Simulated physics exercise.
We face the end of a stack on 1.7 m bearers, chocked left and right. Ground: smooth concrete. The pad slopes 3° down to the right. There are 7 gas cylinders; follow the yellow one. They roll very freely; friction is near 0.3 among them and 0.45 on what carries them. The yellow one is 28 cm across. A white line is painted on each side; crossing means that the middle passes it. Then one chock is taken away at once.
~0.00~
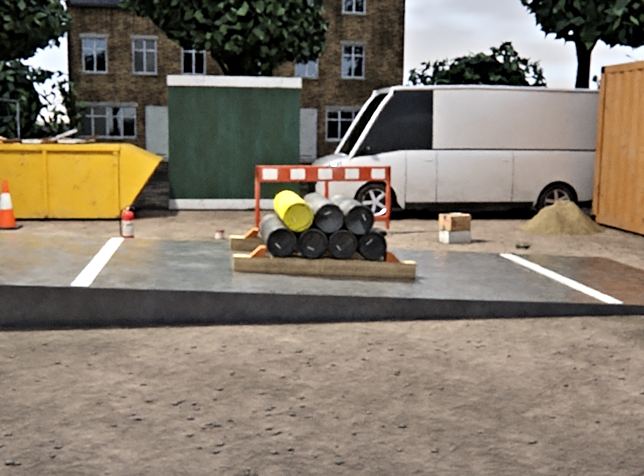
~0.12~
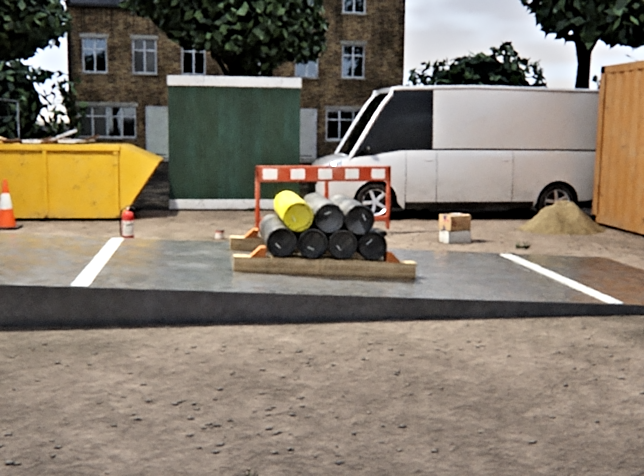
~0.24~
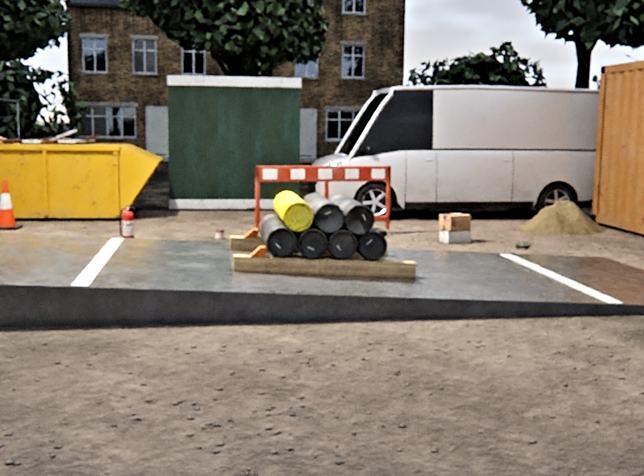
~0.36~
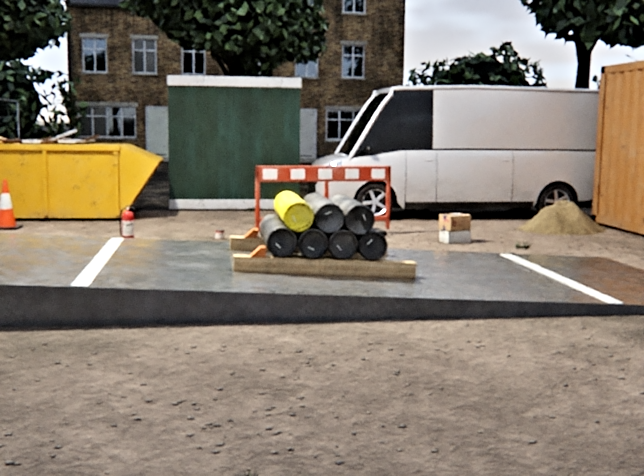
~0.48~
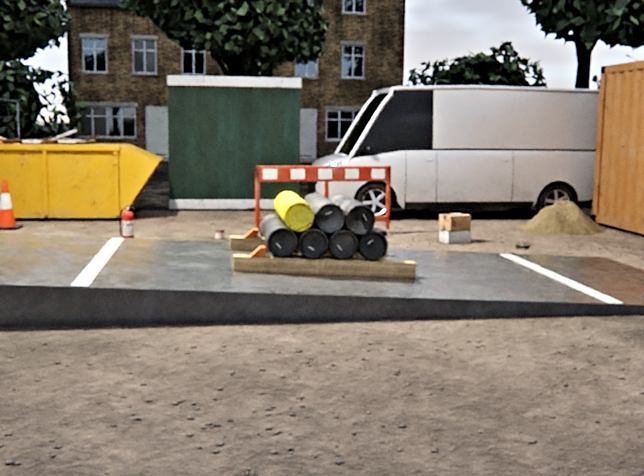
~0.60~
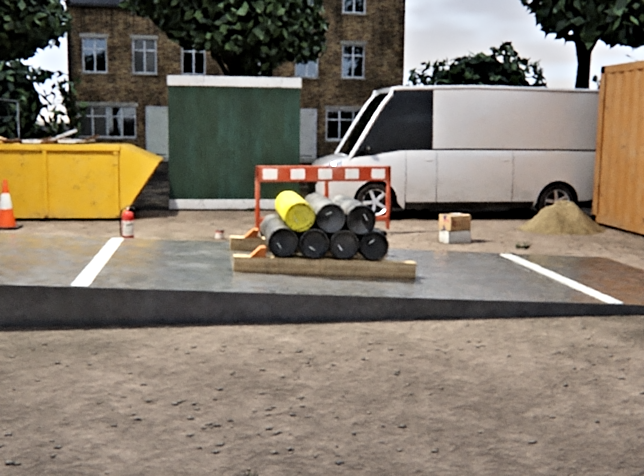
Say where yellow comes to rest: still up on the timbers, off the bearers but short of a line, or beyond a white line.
Yellow comes to rest beyond a white line.
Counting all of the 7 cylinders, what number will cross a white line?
7 of them.
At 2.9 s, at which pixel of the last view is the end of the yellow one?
Near (363, 220).
Then, 1.6 s in, yellow is up on others, 75 cm from the bearers' left end, rolling right; 0 over a line so far.
Then, 2.9 s in, yellow is up on others, 55 cm from the bearers' right end, rolling right; 0 over a line so far.
Then, 4.3 s in, yellow is off the bearers, 110 cm short of the right line, rolling right; 1 over a line so far.
Then, 6.0 s in, yellow is past the right line; 6 over a line so far.
In the end (7.7 s), yellow is past the right line; 7 over a line so far.
